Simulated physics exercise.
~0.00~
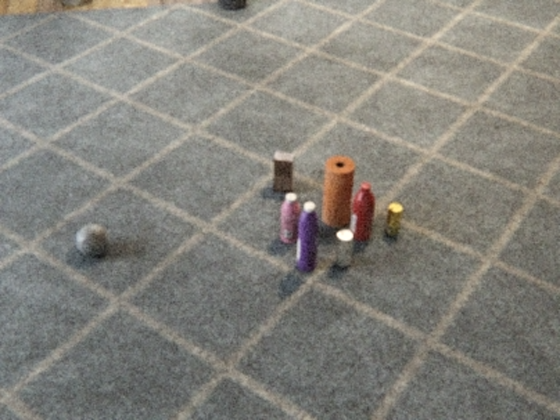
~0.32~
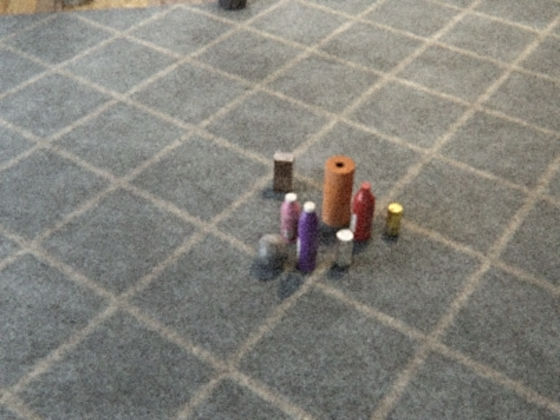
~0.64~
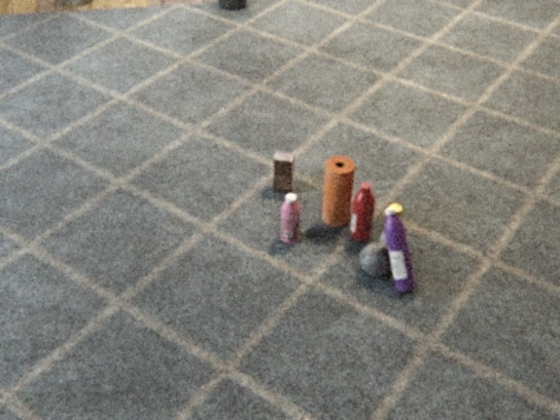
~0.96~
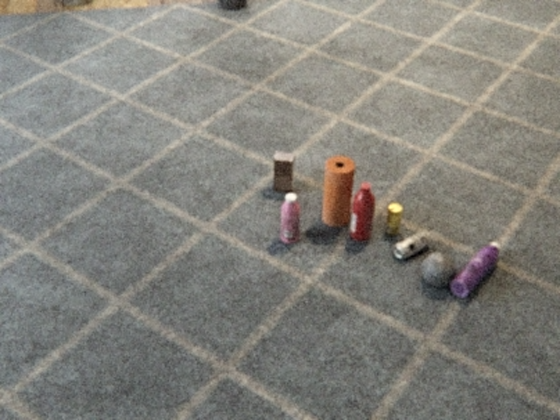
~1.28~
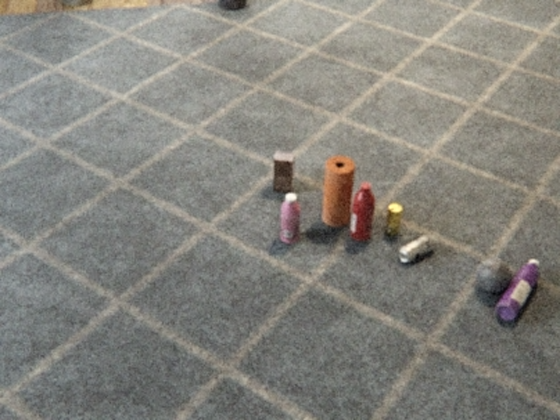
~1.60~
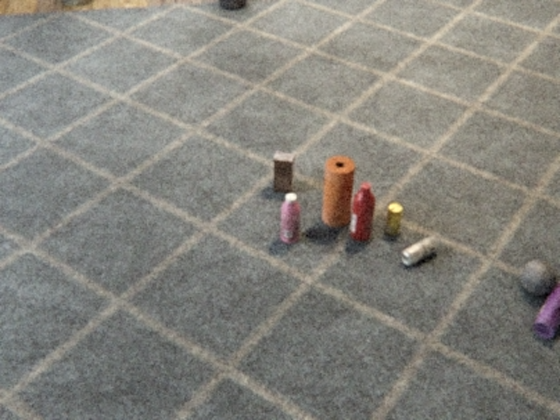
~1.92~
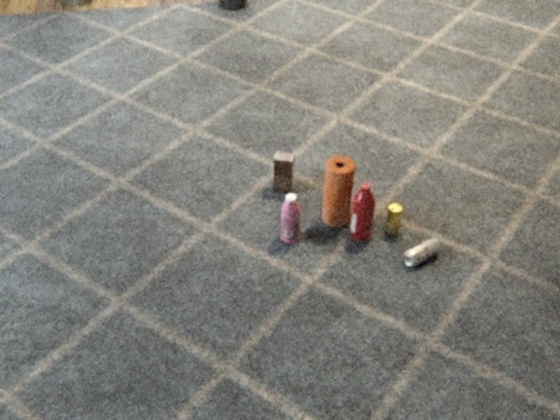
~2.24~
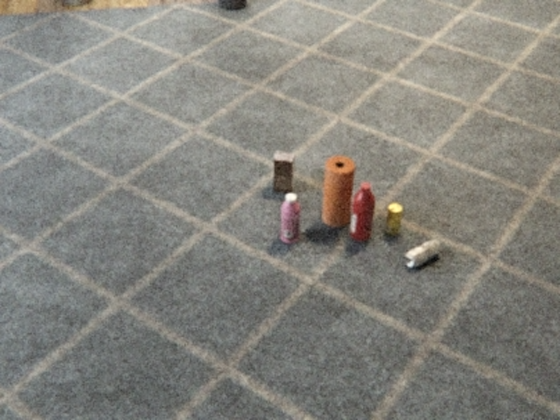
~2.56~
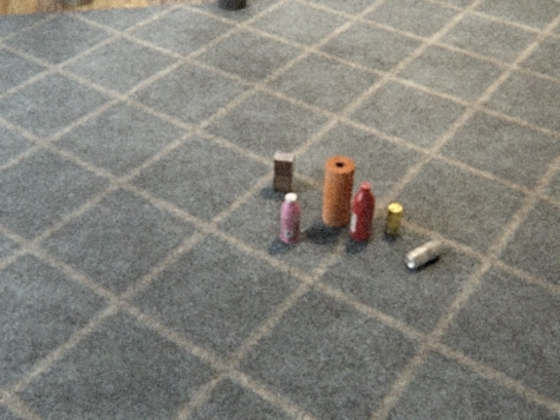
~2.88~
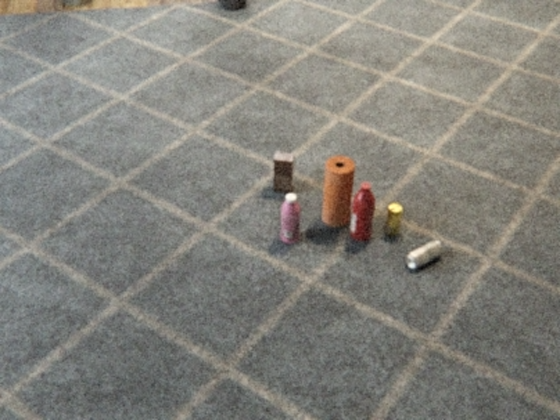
On a grey carpet with a criss-cross pattern, a grey ball rolls right into a group of upright objects, knocking over a purple bottle and a white can. The ball and bottle move out of view at the right, leaving the can on its side near the five still standing.
